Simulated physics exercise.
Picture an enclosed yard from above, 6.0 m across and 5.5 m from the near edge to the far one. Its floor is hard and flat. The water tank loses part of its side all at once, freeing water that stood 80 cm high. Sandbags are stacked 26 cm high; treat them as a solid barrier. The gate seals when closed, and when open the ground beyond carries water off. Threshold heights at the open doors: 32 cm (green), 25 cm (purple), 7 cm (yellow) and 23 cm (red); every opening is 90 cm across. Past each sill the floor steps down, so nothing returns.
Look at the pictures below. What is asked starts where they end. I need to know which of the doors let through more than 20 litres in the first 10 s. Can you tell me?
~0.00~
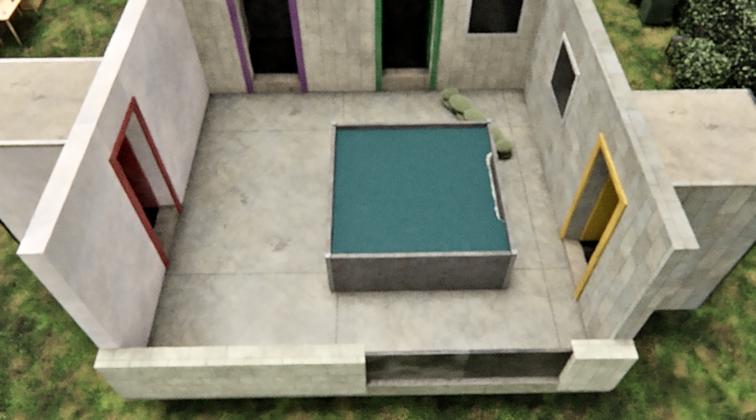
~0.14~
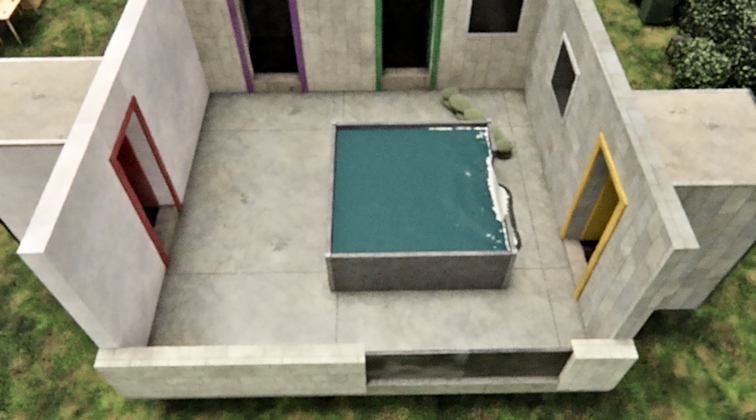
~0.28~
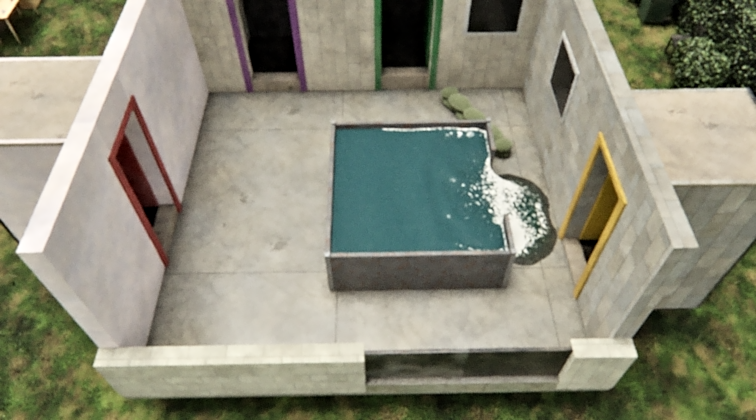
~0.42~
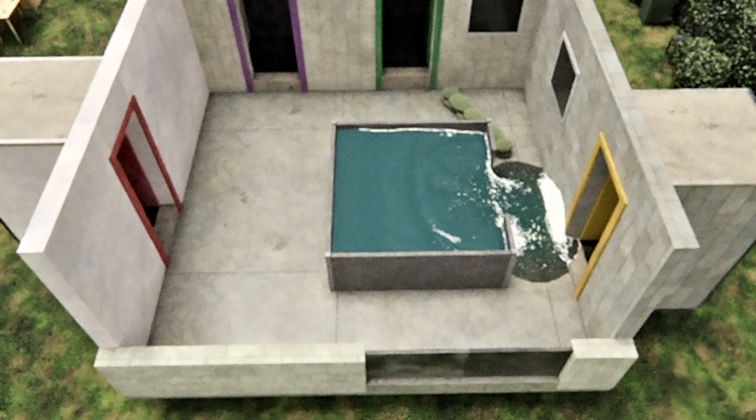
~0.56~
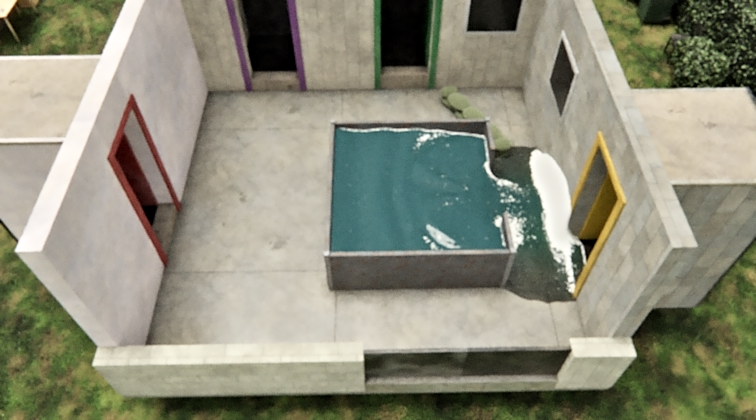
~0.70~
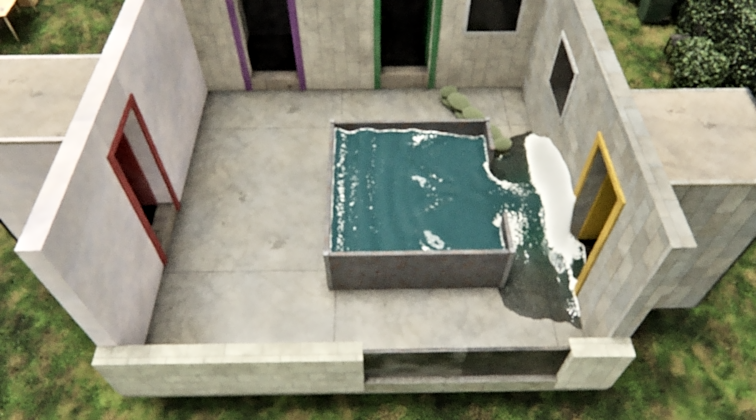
One by one: The green door is going to hold within the limit; the purple door is going to hold within the limit; the yellow door is going to break the limit; the red door is going to hold within the limit.
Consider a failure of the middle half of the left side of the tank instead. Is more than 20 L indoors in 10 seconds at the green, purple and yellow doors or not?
Then it goes green fine, purple fine, yellow too high.
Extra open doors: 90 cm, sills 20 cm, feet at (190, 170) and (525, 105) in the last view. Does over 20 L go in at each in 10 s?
Check, in order - pass / fail.
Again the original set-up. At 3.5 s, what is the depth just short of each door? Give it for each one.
You'd see green at 10 cm, purple at 3 cm, yellow at 21 cm and red at 0 cm.
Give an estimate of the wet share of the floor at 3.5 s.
Wet share: Near 70 percent.
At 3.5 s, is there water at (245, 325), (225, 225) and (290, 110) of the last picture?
Soaked, untouched, soaked.
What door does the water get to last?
I'd say the red one.
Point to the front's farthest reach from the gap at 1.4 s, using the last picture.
Near (514, 91).
After 1.4 s water covers 20 % of the floor and is deepest (64 cm) near (543, 211); green door not reached, purple door not reached, yellow door 30 cm at the sill, 128 L in, red door not reached.
After 2.2 s water covers 30 % of the floor and is deepest (55 cm) near (543, 211); green door 9 cm at the sill, 0 L in, purple door not reached, yellow door 28 cm at the sill, 271 L in, red door not reached.
After 3.5 s water covers 70 % of the floor and is deepest (42 cm) near (518, 111); green door 10 cm at the sill, 0 L in, purple door 3 cm at the sill, 0 L in, yellow door 21 cm at the sill, 416 L in, red door not reached.
After 6.0 s water covers 90 % of the floor and is deepest (35 cm) near (457, 98); green door 7 cm at the sill, 0 L in, purple door 2 cm at the sill, 0 L in, yellow door 16 cm at the sill, 576 L in, red door 13 cm at the sill, 0 L in.
After 10.0 s water covers 95 % of the floor and is deepest (19 cm) near (153, 369); green door 7 cm at the sill, 0 L in, purple door 14 cm at the sill, 0 L in, yellow door 13 cm at the sill, 691 L in, red door 8 cm at the sill, 0 L in.
